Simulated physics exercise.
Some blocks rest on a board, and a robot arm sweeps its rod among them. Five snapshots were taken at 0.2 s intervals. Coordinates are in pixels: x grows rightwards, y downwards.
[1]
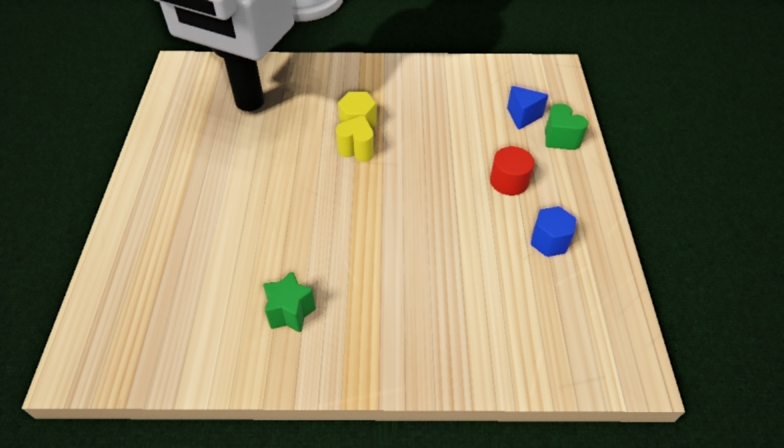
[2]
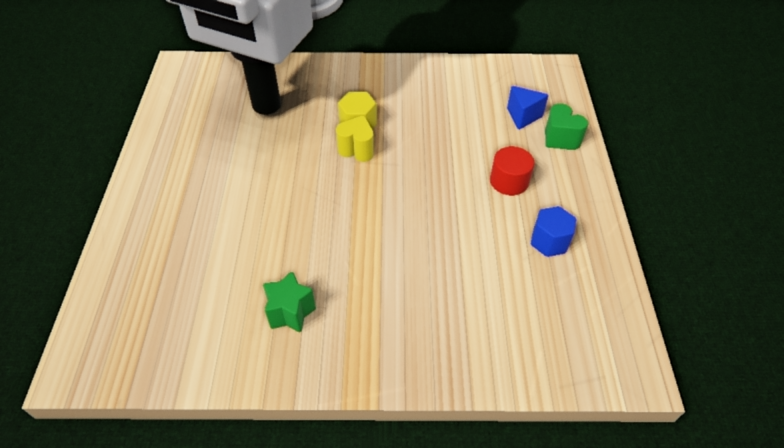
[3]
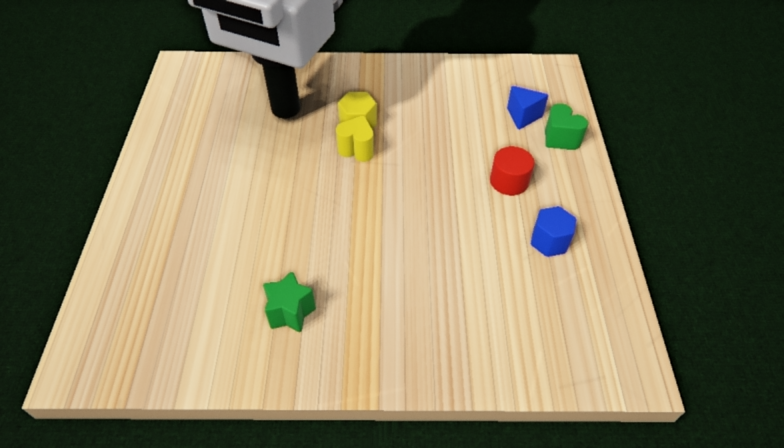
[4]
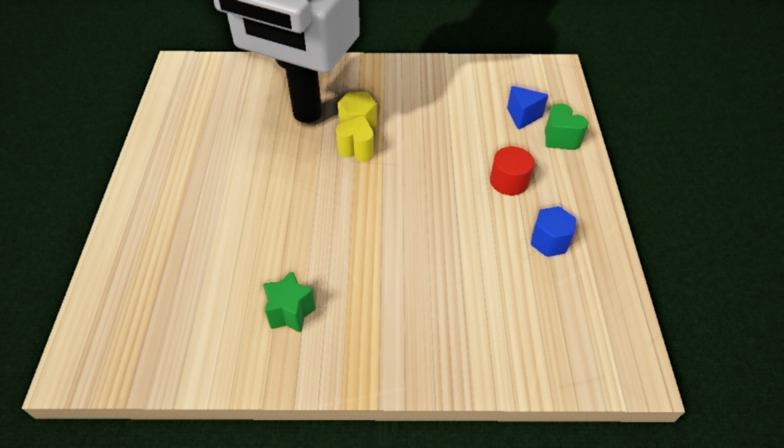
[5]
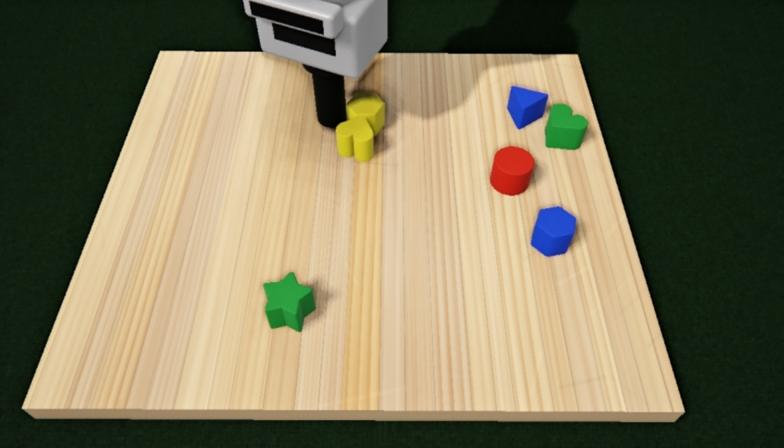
A robot arm with a black rod reaches in over the top of a pale wooden board, seen from above at a fixed angle against a dark green surface. Two yellow blocks sit together near the upper middle, with blue, green and red blocks to the right and a green star lower down. The rod slides rightward and slightly downward, then nudges the upper yellow block a little to the right.
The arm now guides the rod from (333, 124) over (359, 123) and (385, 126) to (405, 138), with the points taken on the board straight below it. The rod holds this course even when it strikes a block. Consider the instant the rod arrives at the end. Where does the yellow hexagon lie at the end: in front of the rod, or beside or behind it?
Fallen away.
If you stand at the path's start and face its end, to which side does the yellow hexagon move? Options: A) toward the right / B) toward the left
Correct choice: B.
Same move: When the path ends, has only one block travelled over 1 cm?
That would be a yes.
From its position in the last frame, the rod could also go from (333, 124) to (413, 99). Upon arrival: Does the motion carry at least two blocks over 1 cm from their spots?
Answer: No.
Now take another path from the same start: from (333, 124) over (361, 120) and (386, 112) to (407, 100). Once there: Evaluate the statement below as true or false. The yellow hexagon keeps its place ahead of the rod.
Verdict: False.
The first path, step by step. Halfway along, rod (373, 118); yellow hexagon (407, 104).
At the end, rod (405, 132); yellow heart still; yellow hexagon (436, 107), turned 45° anticlockwise.
